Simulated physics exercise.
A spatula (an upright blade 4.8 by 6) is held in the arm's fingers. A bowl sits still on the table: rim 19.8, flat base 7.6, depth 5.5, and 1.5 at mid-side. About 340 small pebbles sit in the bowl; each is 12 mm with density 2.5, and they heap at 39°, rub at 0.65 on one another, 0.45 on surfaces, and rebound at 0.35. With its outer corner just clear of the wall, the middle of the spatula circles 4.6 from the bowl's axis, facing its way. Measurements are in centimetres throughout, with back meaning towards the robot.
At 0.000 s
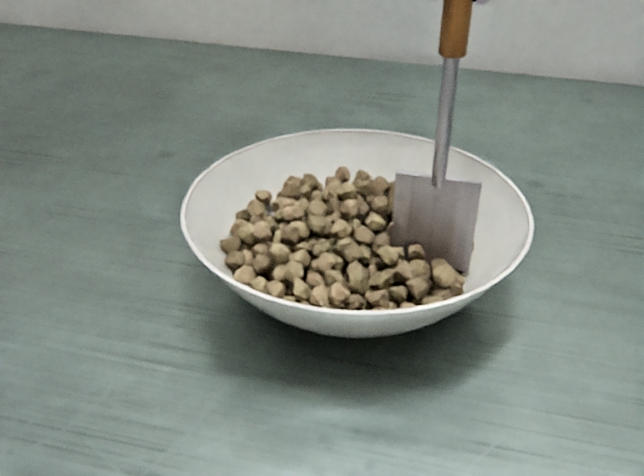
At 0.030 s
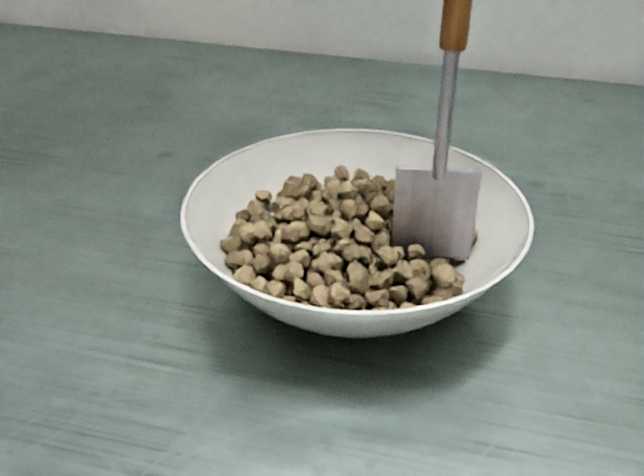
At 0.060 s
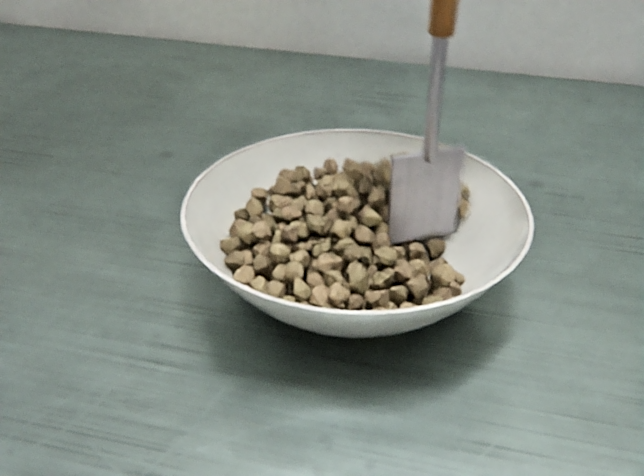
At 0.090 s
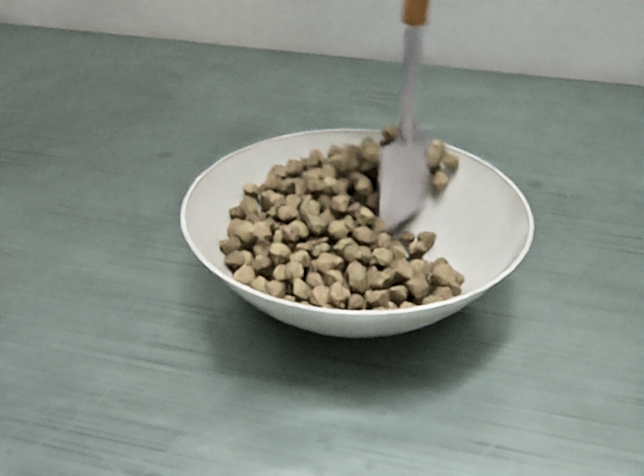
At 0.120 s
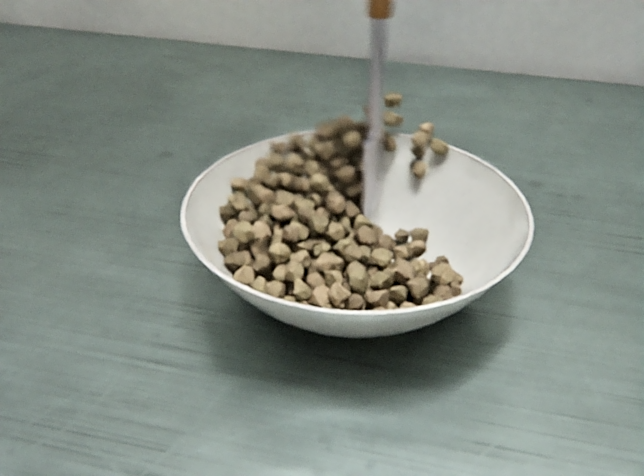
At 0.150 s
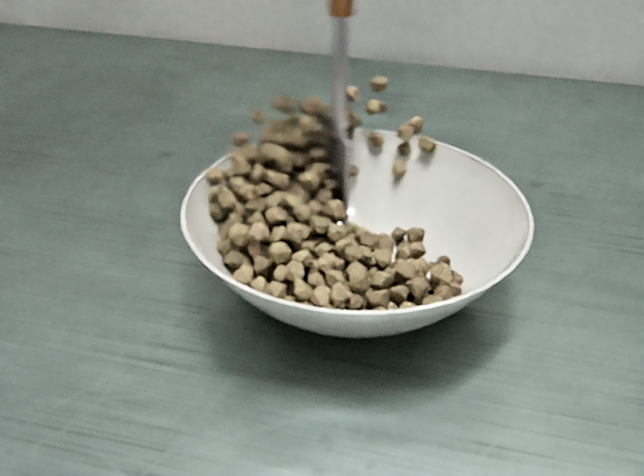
Flat metal spatula sweeping leftward around the back of a white bowl, heaping brown pebbles at left and flinging some up.
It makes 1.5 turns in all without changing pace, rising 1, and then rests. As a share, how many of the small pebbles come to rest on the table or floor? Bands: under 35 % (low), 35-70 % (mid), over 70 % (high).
Mid.
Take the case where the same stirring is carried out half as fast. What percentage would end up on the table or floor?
About 25 percent, I'd say.
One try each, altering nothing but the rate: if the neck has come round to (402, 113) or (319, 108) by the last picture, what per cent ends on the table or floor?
Near 25 in a hundred for the first and near 55 in a hundred for the second.
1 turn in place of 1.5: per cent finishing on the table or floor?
Then some 40 per cent.
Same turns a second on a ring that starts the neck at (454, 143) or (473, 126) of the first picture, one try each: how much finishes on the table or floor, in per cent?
40 and 15 per cent.
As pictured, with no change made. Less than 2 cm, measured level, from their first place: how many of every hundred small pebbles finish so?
I'd say something near 10 percent.
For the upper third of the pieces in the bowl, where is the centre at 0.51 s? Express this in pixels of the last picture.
The centre is close to (381, 167).
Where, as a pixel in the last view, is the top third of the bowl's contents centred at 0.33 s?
Roughly at (387, 273).
After 0.33 s, 279° round, highest piece 10 above the table; 244 in the bowl, 39 on the table or floor, 59 in flight or on the tool.
After 0.51 s, 81° round, highest piece 9 above the table; 183 in the bowl, 141 on the table or floor, 18 in flight or on the tool.
After 0.80 s, 180° round, highest piece 5 above the table; 180 on the table or floor, 162 in the bowl.
After 1.50 s, 180° round, highest piece 5 above the table; 180 on the table or floor, 162 in the bowl.
In the end, 180 on the table or floor, 162 in the bowl. That is 53 % on the table or floor.
